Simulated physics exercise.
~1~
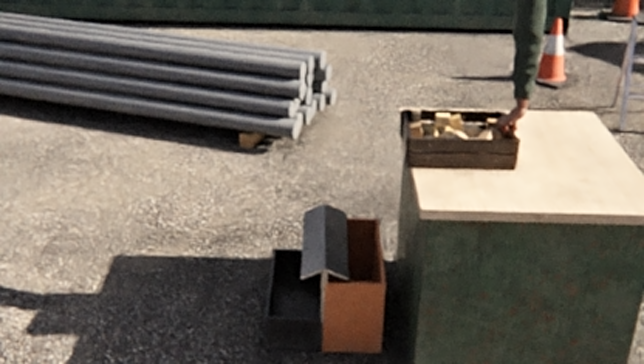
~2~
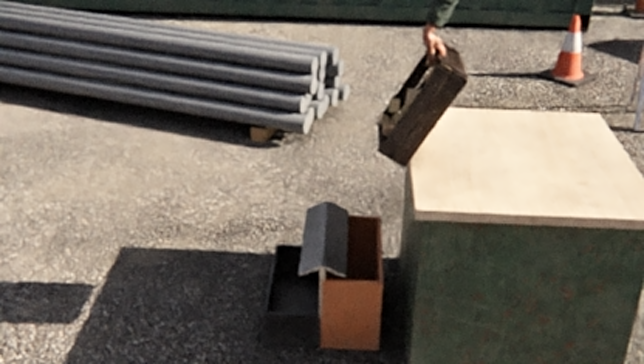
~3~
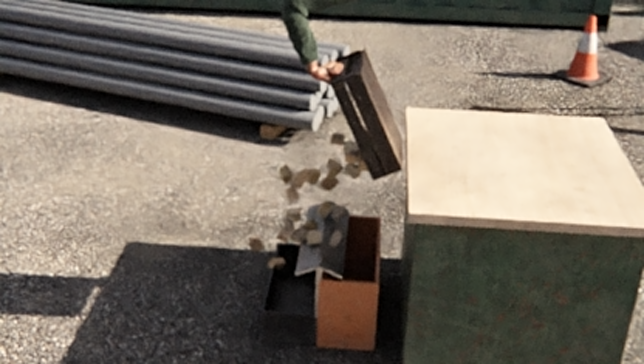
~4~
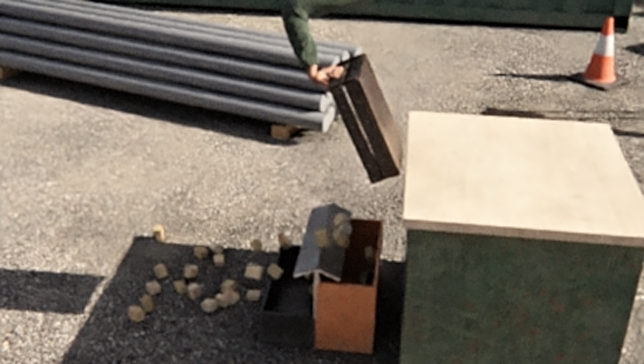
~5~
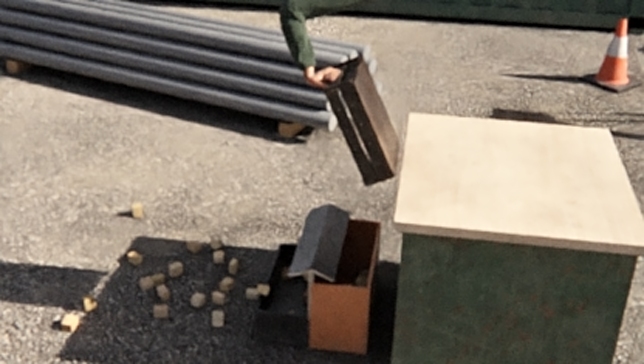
A hand lifted a dark wooden crate off a pale-topped bench and tipped it over, spilling small wooden blocks onto a little ridge between an orange bin and a black tub, and many ended up scattered across the ground to the left.
